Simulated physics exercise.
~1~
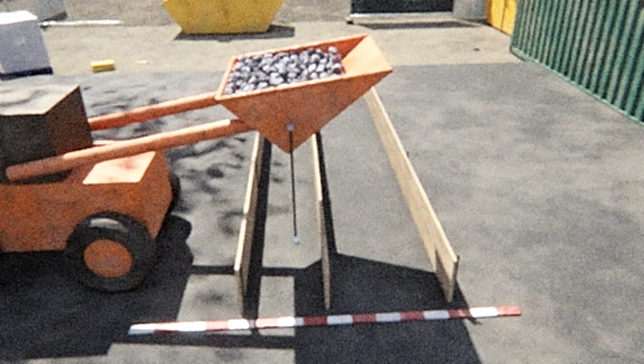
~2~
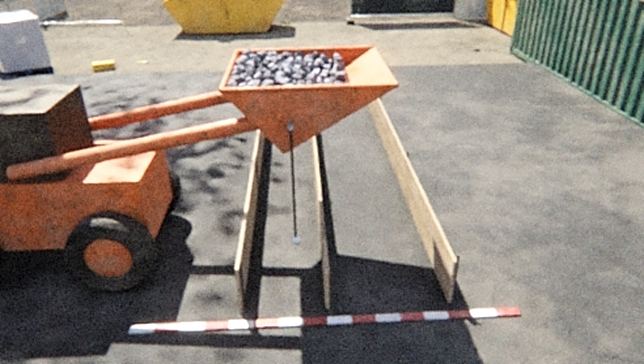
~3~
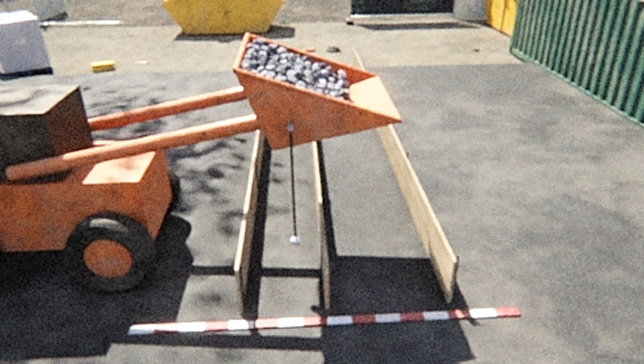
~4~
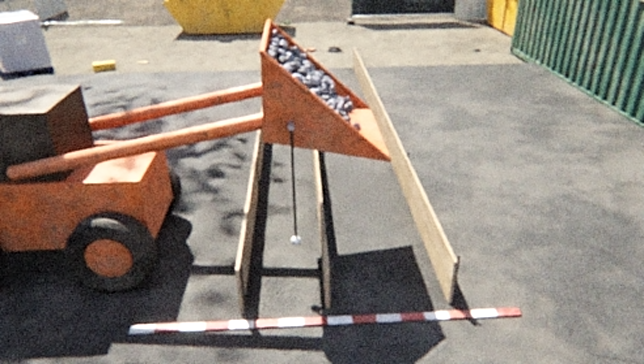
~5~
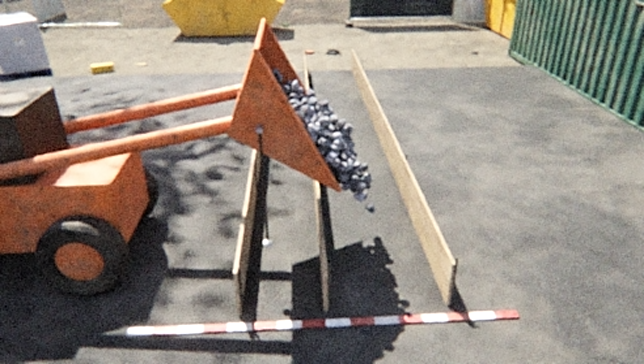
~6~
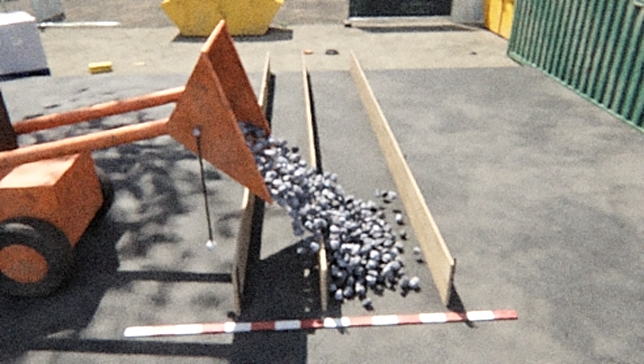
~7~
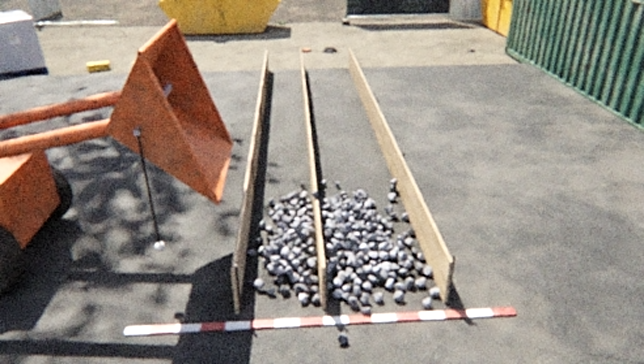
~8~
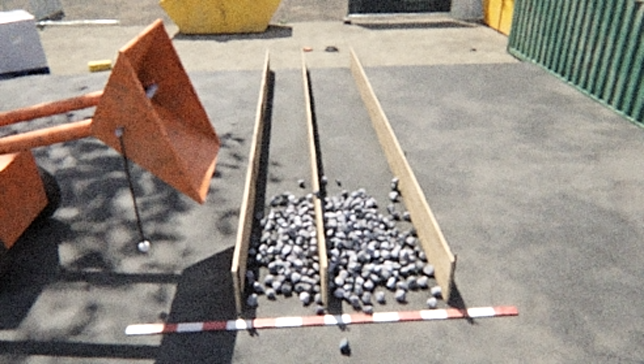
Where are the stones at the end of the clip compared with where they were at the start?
At the start the stones are heaped in the loader's raised orange bucket. By the end they lie on the ground, lower and a little further right, spread across the two bays between the wooden boards, with a few strays.
